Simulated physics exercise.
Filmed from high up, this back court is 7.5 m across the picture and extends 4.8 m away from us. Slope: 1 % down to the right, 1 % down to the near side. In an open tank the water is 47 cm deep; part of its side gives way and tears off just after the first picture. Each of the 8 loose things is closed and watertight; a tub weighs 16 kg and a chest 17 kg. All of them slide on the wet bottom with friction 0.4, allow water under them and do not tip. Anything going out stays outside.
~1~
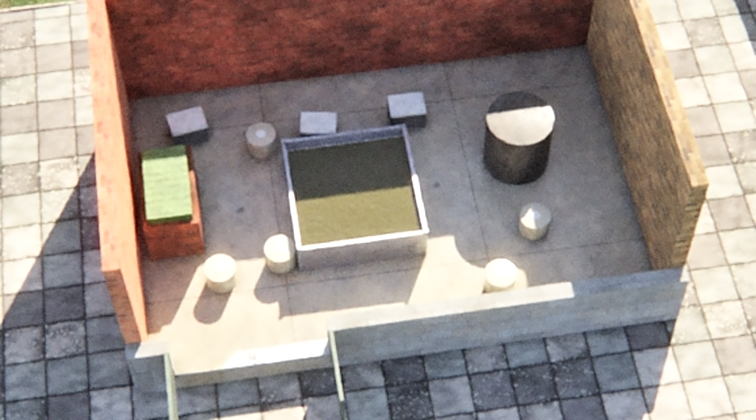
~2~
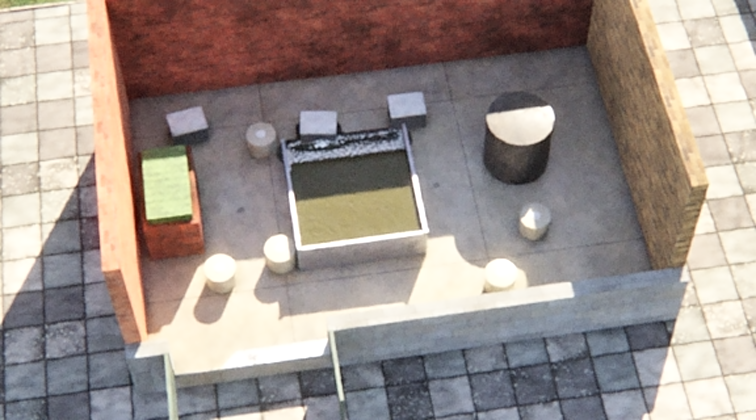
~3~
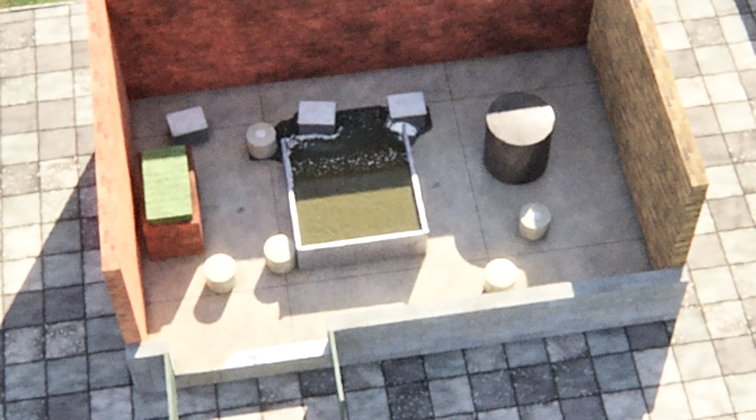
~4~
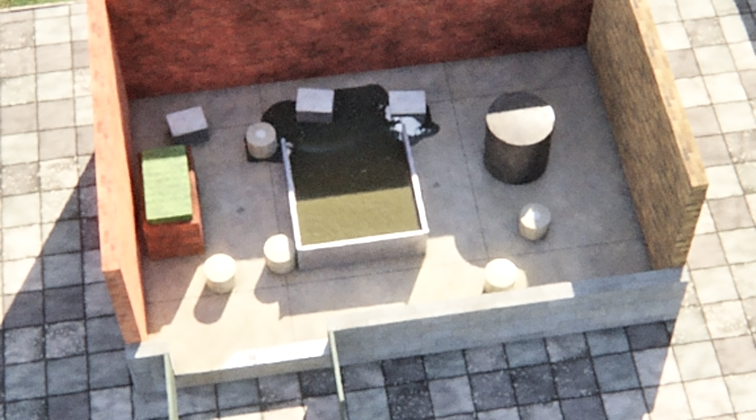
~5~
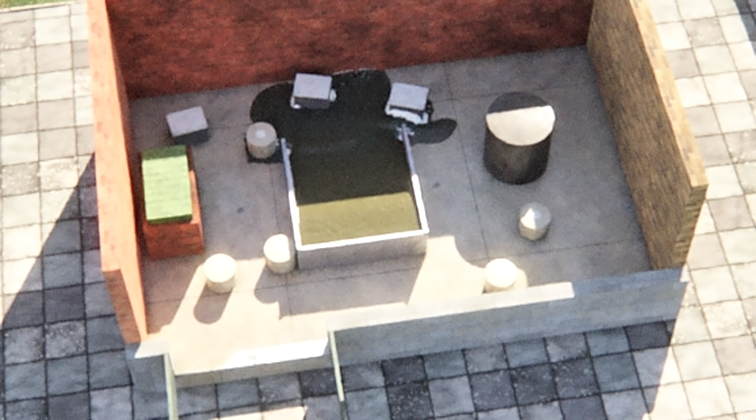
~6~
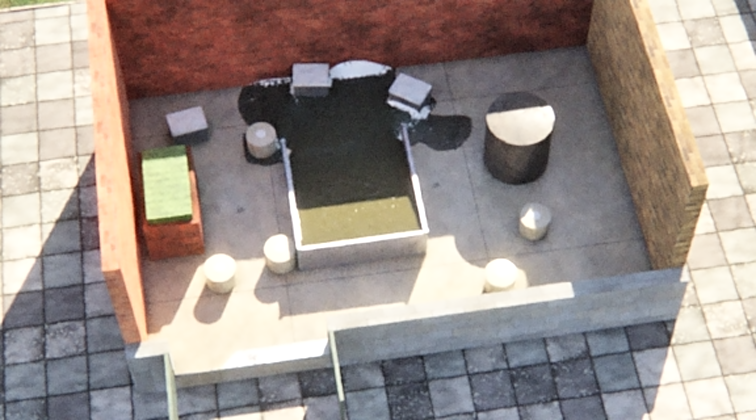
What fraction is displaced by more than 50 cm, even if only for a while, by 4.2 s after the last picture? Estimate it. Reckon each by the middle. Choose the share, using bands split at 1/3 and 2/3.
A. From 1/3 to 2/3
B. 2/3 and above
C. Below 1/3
From 1/3 to 2/3 (A).
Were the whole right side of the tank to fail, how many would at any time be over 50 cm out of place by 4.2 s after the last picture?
Then it comes to 2.
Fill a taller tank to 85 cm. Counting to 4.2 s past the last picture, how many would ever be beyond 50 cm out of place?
That would give 5.
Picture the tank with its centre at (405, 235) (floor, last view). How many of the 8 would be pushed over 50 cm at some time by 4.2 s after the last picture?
That would give 3.
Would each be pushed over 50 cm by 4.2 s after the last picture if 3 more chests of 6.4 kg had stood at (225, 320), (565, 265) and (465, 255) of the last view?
Note, in sequence: Under threshold; under threshold; under threshold.
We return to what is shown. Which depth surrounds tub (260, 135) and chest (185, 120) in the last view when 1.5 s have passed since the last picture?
First about 3 cm, second about 5 cm.
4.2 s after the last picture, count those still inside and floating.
I count 2.
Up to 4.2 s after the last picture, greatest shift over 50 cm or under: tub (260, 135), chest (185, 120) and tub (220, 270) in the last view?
Taking them in turn, the answers are smaller, greater and smaller.
Then, 0.4 s after the last picture 2 of 8 are over 50 cm from their spots; 1 afloat.
Then, 1.5 s after the last picture 2 of 8 are over 50 cm from their spots; 1 afloat.
Then, 2.8 s after the last picture 3 of 8 are over 50 cm from their spots; 3 afloat.
Then, 4.2 s after the last picture 3 of 8 are over 50 cm from their spots, and 3 have been at some point; 2 afloat.
